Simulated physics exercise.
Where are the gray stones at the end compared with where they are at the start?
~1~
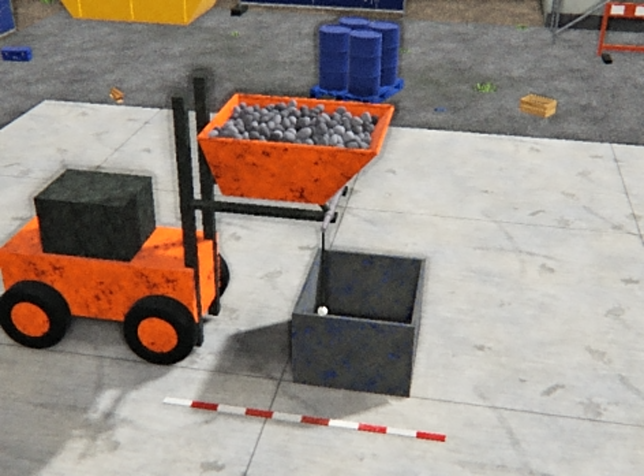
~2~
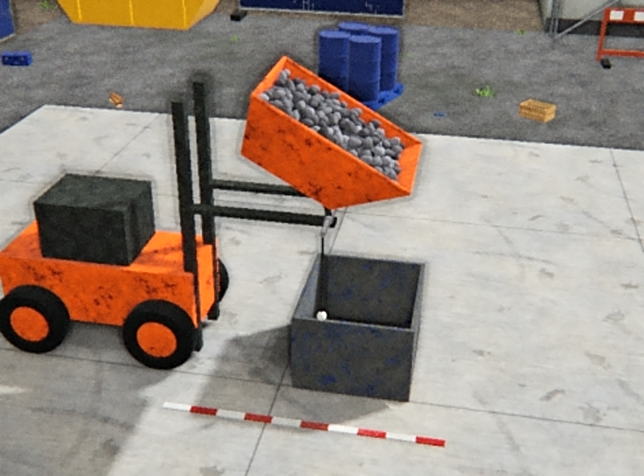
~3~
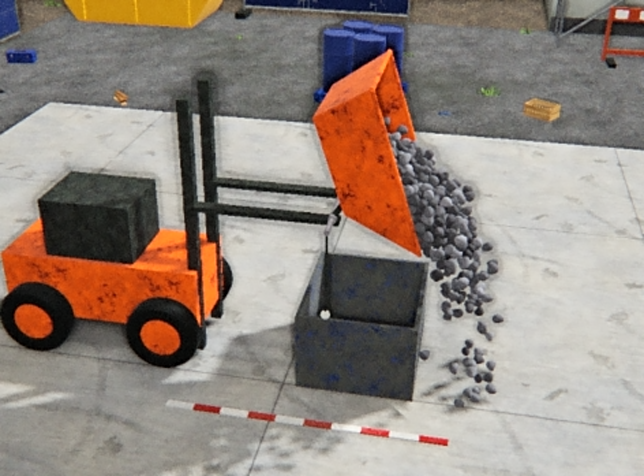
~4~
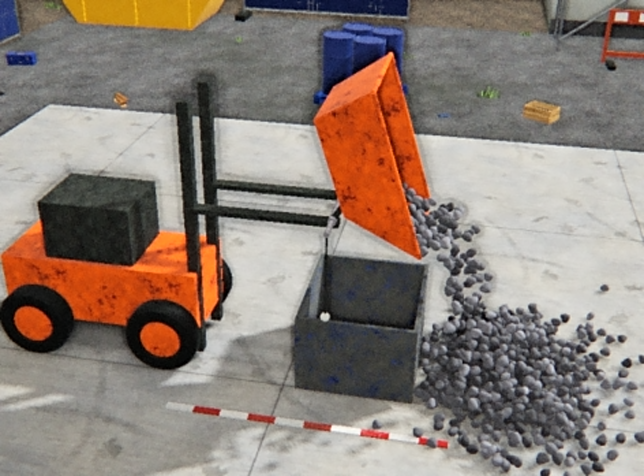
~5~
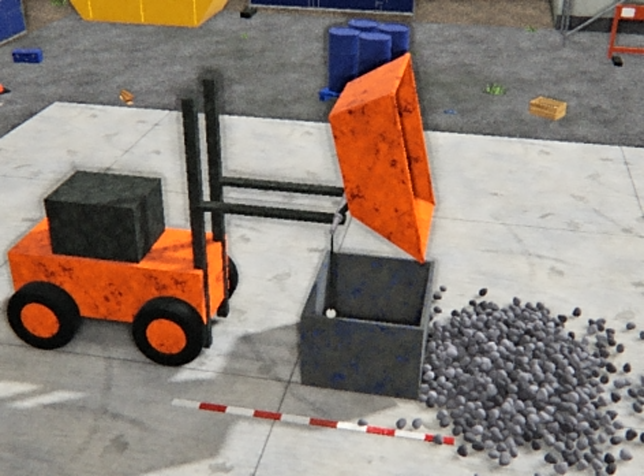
At the start the gray stones sit in the raised orange skip above the bin. At the end they lie in a spread-out heap on the ground to the right of the bin.
